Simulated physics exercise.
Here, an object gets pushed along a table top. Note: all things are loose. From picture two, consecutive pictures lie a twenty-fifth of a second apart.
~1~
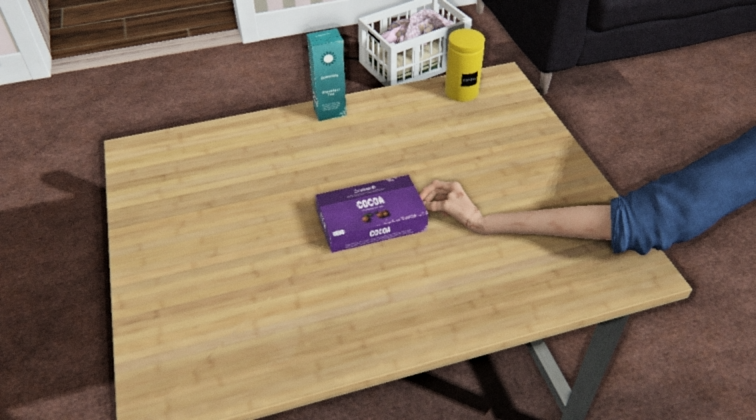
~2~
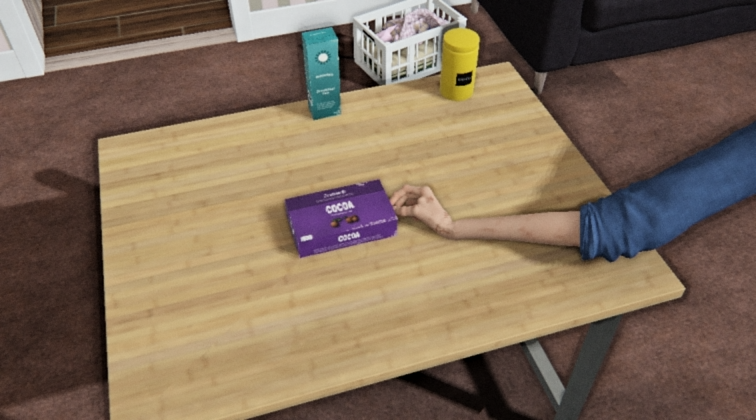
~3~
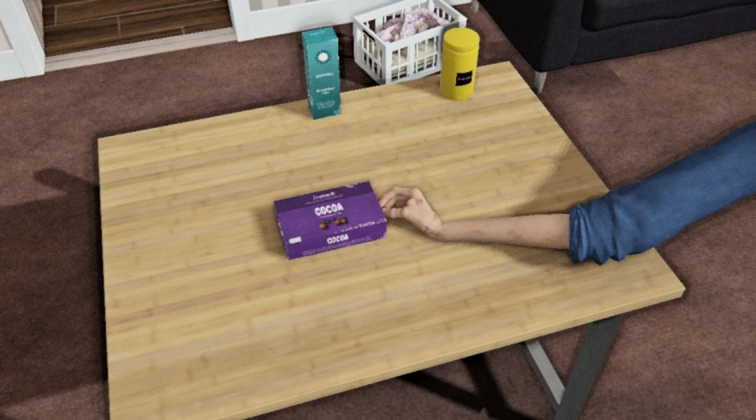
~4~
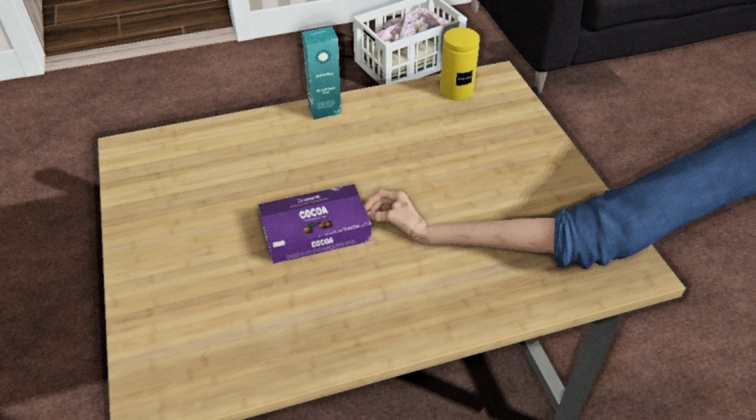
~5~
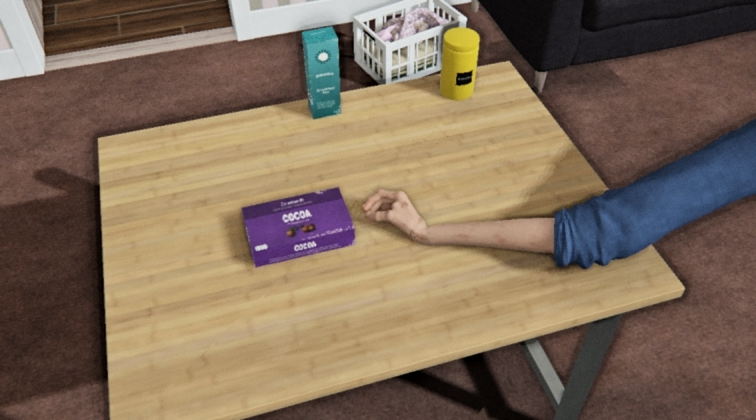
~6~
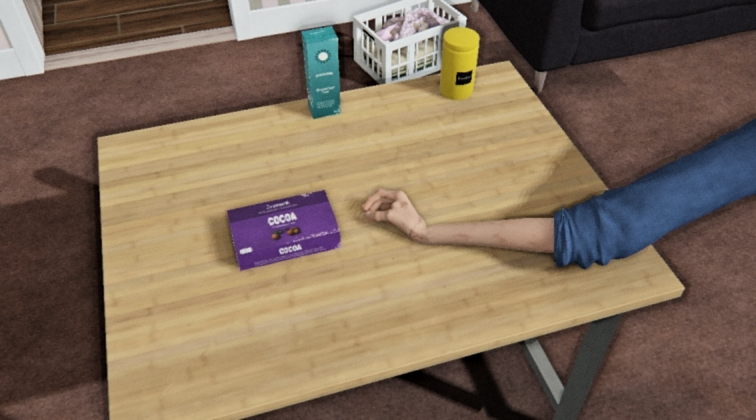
A purple cocoa packet slides left across the table, pushed by a hand that then stops.
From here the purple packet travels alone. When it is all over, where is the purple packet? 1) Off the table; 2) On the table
2, on the table.
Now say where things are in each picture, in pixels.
In the first picture, under the hand; purple packet (371, 213).
In the second picture, under the hand; purple packet (341, 217).
In the third picture, under the hand; purple packet (330, 219).
In the fourth picture, purple packet (315, 223).
In the fifth picture, purple packet (298, 226) moved a little.
In the sixth picture, purple packet (284, 229) moved a little.
Then, 0.24 s later than the last frame, purple packet moved about its own width near (248, 237).
Then, 0.48 s later than the last frame, purple packet resting near (248, 237).
When it is over, moved from the start, purple packet. End places, in pixels of the last picture, purple packet near (248, 237).
